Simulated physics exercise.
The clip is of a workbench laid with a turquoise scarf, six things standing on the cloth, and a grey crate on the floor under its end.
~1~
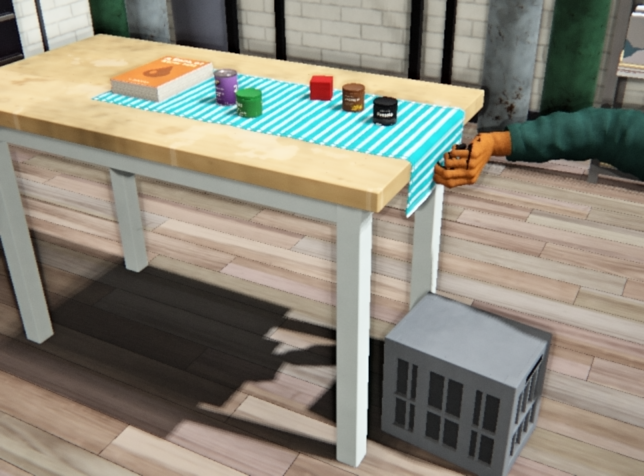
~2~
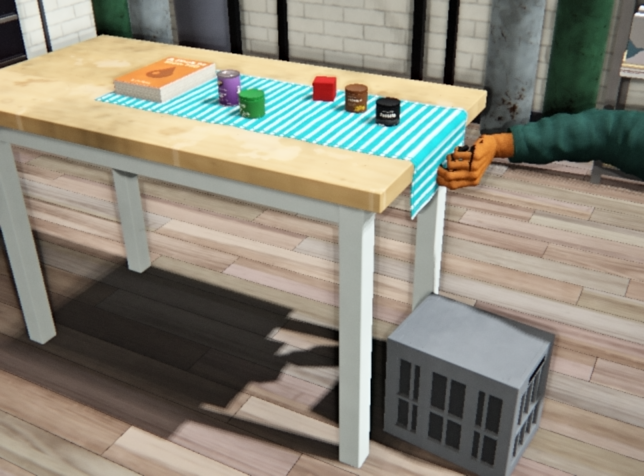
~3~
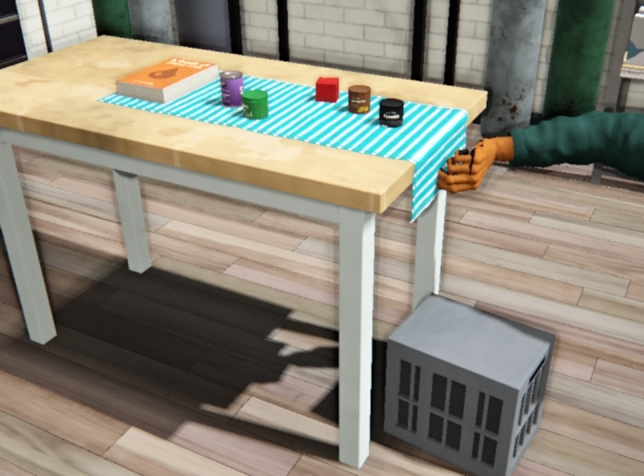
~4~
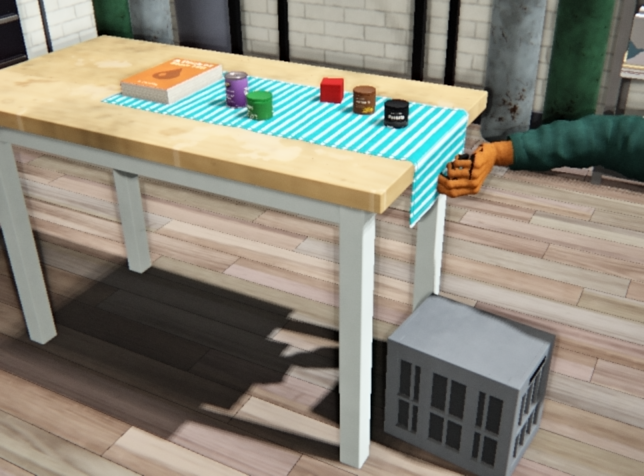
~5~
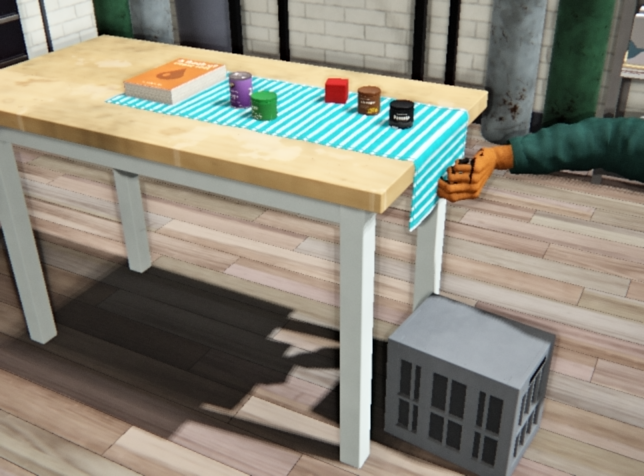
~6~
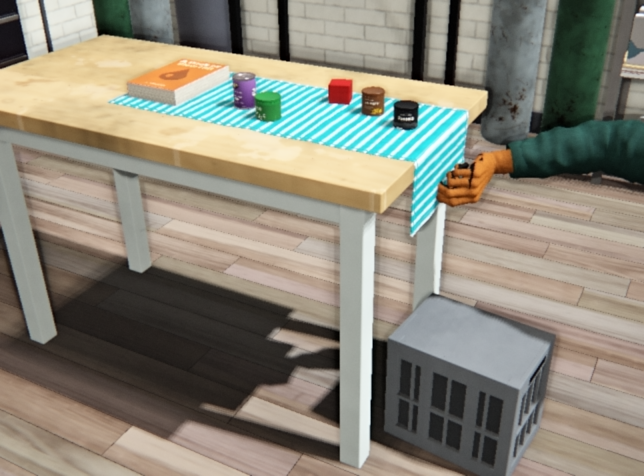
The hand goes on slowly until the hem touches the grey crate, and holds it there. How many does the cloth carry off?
The count of fallen things is three.
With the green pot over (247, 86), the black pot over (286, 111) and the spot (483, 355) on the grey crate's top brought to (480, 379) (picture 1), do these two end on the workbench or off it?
The green pot survives, the black pot drops off.
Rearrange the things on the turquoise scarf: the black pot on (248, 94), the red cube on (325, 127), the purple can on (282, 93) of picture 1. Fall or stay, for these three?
The black pot does not fall, the red cube falls, the purple can holds on.
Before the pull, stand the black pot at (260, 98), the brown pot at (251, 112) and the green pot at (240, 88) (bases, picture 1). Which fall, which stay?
The black pot holds on; the brown pot remains up; the green pot holds on.
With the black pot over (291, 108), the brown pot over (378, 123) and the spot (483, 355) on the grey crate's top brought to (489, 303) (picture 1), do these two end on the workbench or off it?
The black pot holds on; the brown pot drops off.
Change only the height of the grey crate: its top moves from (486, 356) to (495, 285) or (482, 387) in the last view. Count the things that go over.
It would be 1 and 4.
Soon after, hem near (435, 283); black pot and brown pot gone.
Then, hem on the crate; black pot, brown pot and red cube gone.
At rest, hem on the crate; black pot, brown pot and red cube gone. It carries off three.
